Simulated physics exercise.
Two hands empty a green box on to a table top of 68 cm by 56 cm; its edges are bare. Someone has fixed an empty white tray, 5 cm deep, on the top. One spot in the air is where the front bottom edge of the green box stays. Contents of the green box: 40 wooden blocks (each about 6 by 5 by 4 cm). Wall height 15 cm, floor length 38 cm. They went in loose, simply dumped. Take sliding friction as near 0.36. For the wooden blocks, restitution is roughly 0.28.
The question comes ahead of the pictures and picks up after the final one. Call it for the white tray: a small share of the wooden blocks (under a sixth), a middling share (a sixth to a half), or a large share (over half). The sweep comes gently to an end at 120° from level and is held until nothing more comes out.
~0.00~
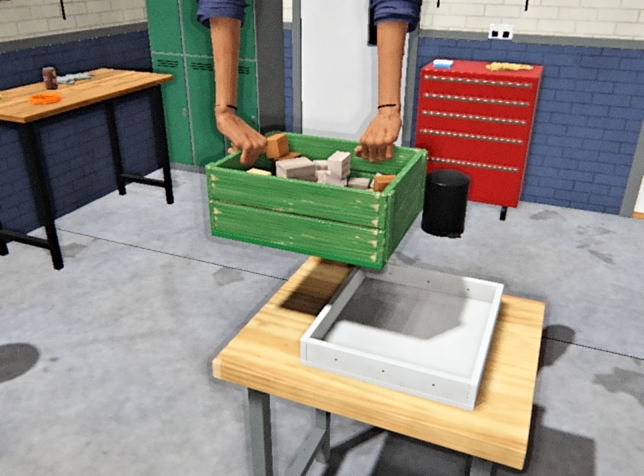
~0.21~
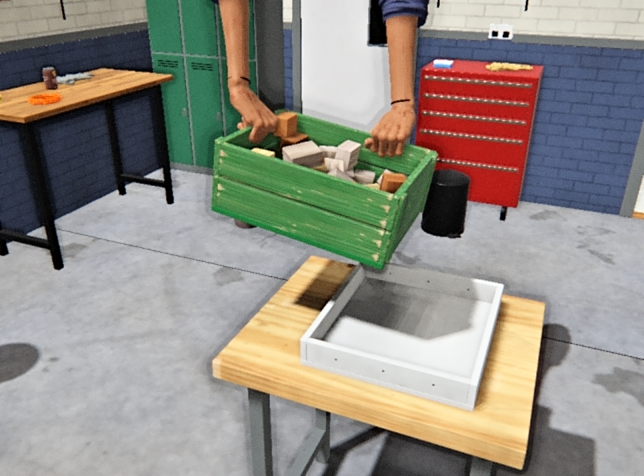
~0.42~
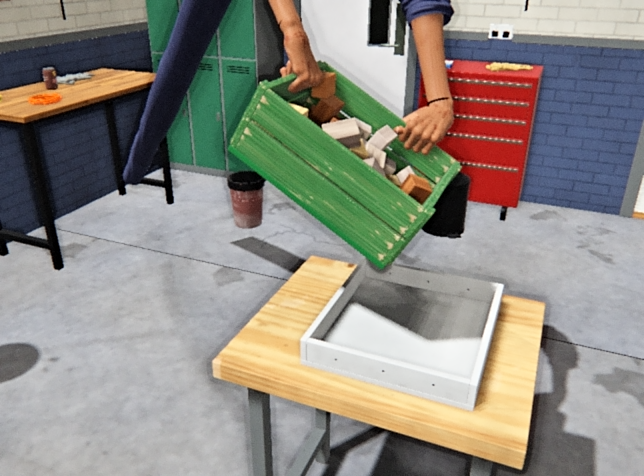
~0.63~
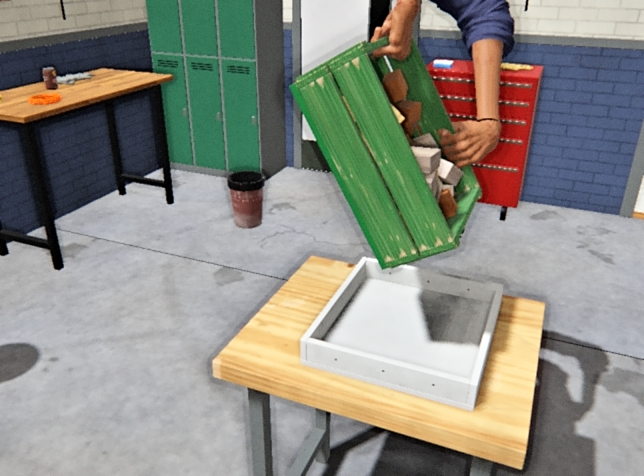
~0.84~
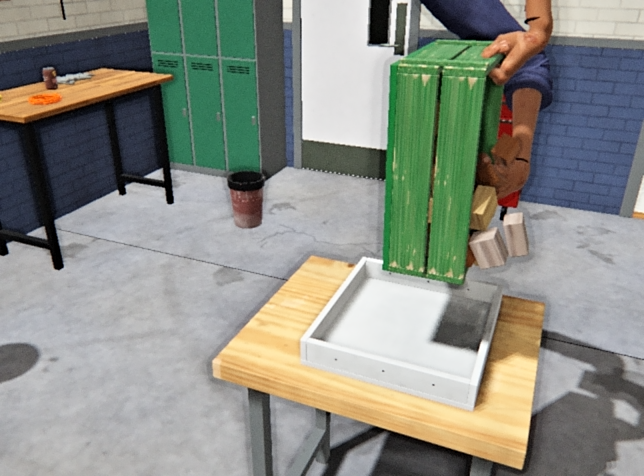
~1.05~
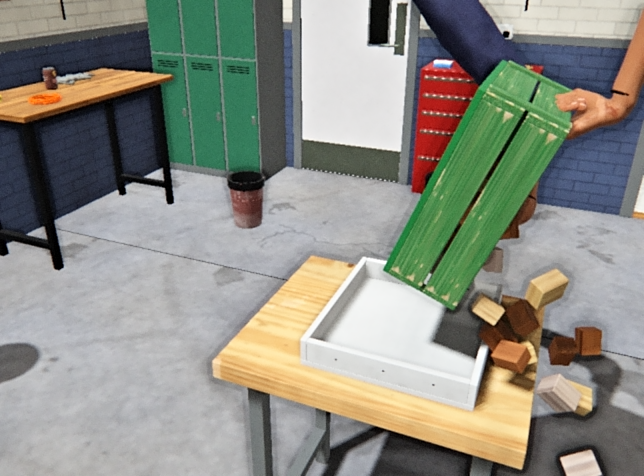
A small share.
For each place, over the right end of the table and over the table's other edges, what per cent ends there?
About 80 and 0 per cent.
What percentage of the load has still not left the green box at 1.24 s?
I'd estimate close to 35 in a hundred.
After 1.24 s, tilt 120°; 14 still in the green box, 1 in the white tray, 10 on the table top outside the tray, 7 over the right end of the table and 8 in the air.
After 1.48 s, tilt 120°; 2 still in the green box, 3 in the white tray, 13 on the table top outside the tray, 20 over the right end of the table and 2 in the air.
After 1.81 s, tilt 120°; 2 in the white tray, 8 on the table top outside the tray and 30 over the right end of the table.
When it is over (at 2.24 s), 2 in the white tray, 6 on the table top outside the tray and 32 over the right end of the table. Asked share, 2 of 40, 5 per cent.
